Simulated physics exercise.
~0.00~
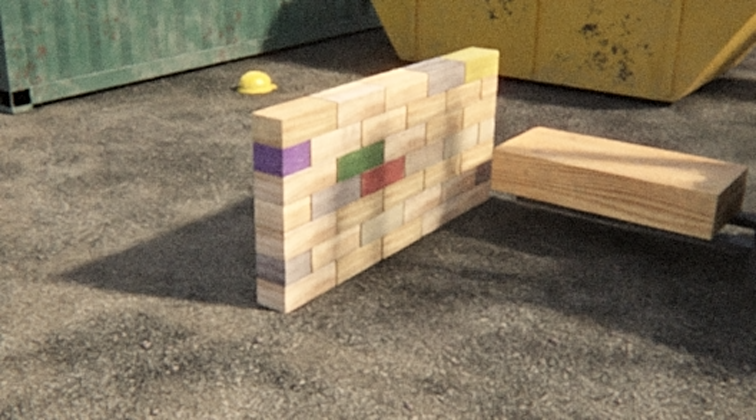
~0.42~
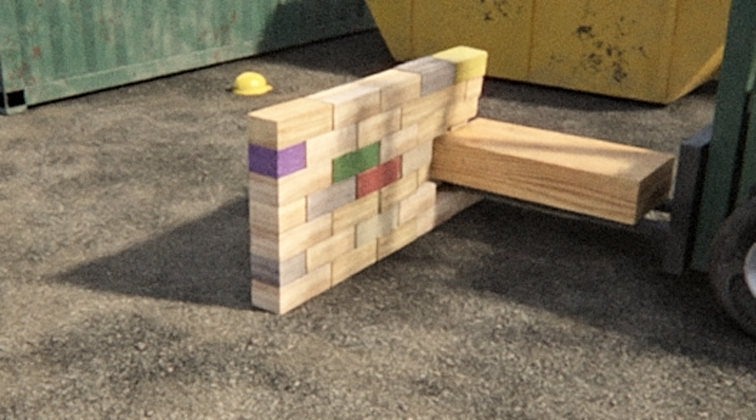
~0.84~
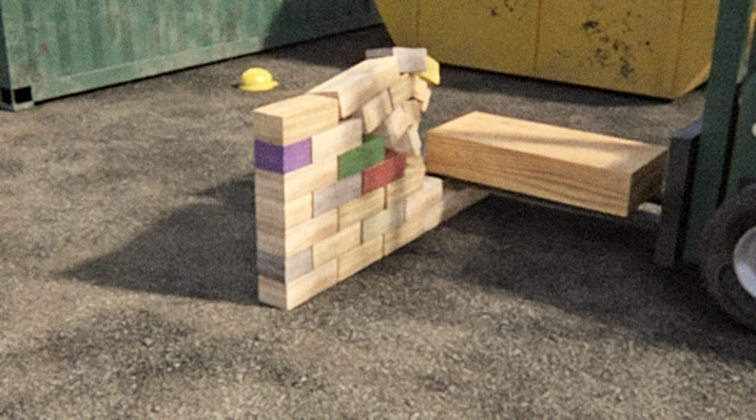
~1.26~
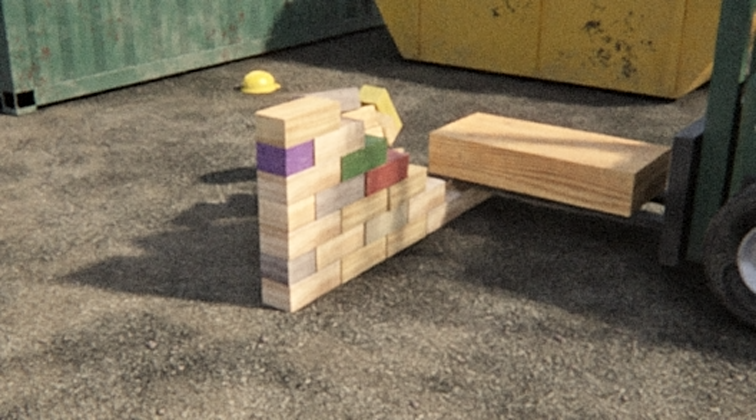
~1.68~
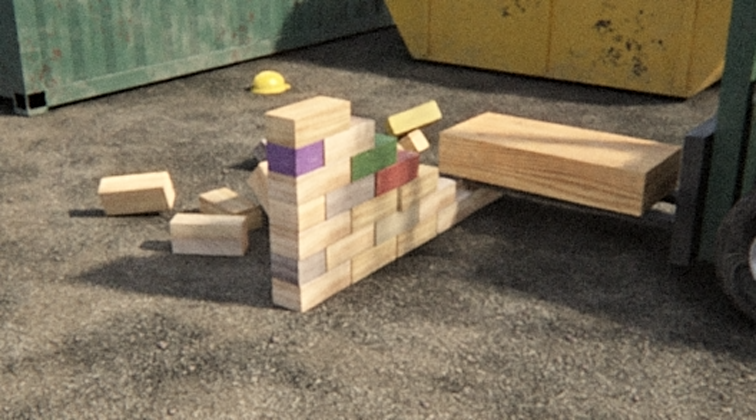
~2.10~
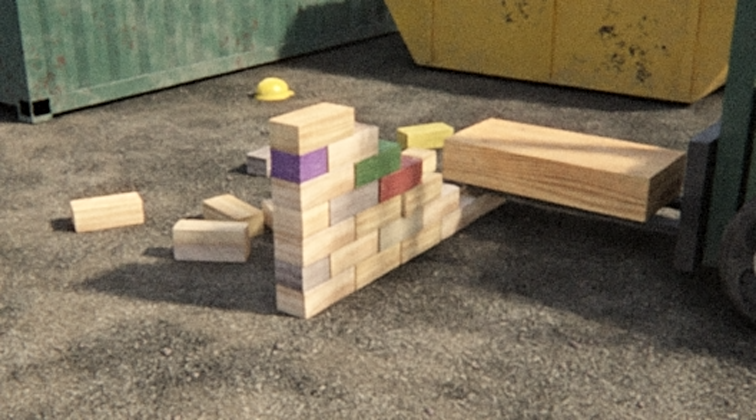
In a paved yard, a forklift's timber load knocks down a block wall's far end, then halts.
